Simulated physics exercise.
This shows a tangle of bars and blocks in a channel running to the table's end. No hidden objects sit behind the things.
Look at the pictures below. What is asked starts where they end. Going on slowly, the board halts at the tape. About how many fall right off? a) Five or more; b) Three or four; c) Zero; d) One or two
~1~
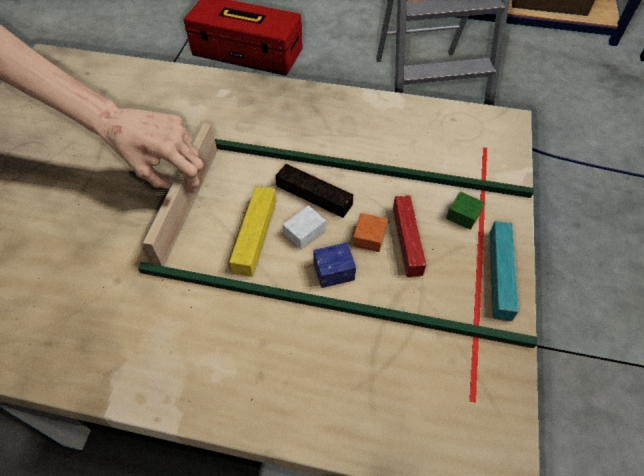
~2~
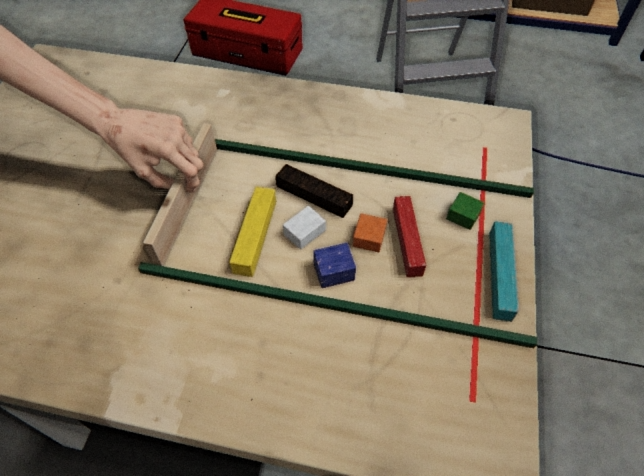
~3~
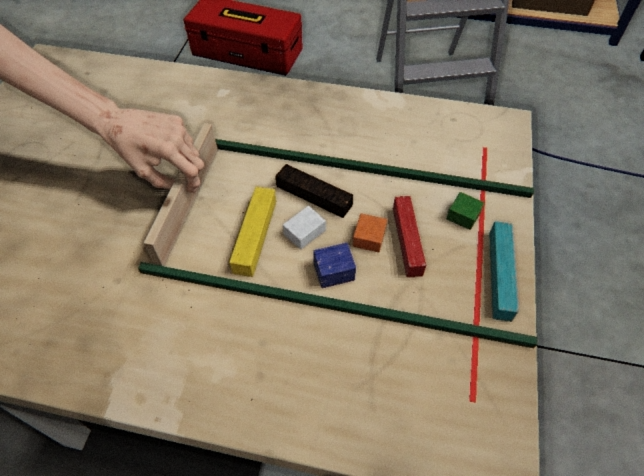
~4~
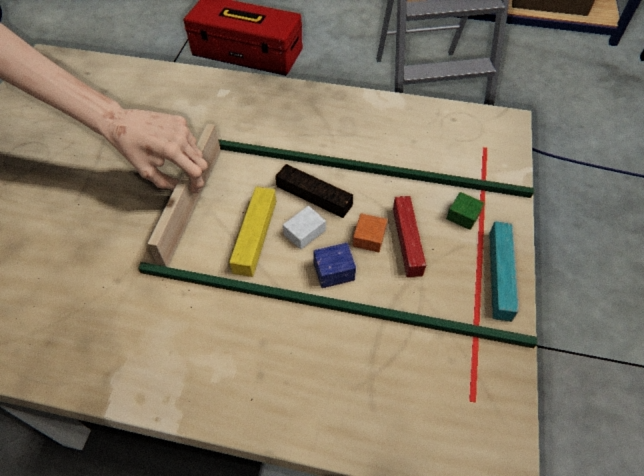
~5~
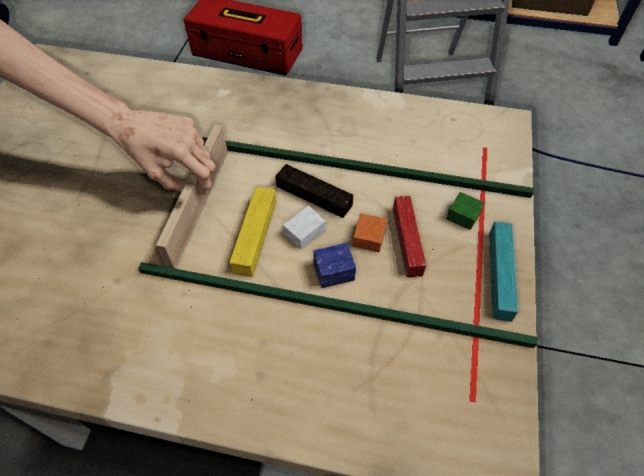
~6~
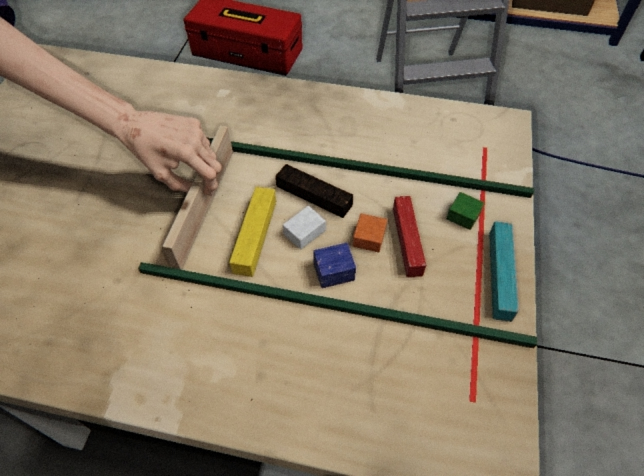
The answer is b.
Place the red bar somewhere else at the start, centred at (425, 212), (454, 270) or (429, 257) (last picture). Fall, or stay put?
The red bar stays on; drops off; drops off.
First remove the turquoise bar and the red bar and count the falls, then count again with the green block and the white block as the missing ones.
The count is 1 in the first case and 2 in the second.
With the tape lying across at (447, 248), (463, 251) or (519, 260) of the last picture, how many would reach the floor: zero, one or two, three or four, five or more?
So, tape by tape, it's just one or two, then just one or two, then five or over.
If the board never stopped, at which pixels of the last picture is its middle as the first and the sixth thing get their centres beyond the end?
The middle is at about (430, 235), later at about (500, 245).
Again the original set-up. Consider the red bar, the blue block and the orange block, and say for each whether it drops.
Outcome: Red bar goes down; blue block does not drop; orange block goes down.
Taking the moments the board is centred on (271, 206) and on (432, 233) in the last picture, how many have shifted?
The counts are 3 and 8.
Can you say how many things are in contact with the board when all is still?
2 end up touching it.
Early on, none off yet; turquoise bar at rest near (503, 269); green block at rest near (465, 211); red bar moving near (416, 236).
Finally, the number that fall off is three or four; lost, orange block, red bar and turquoise bar.
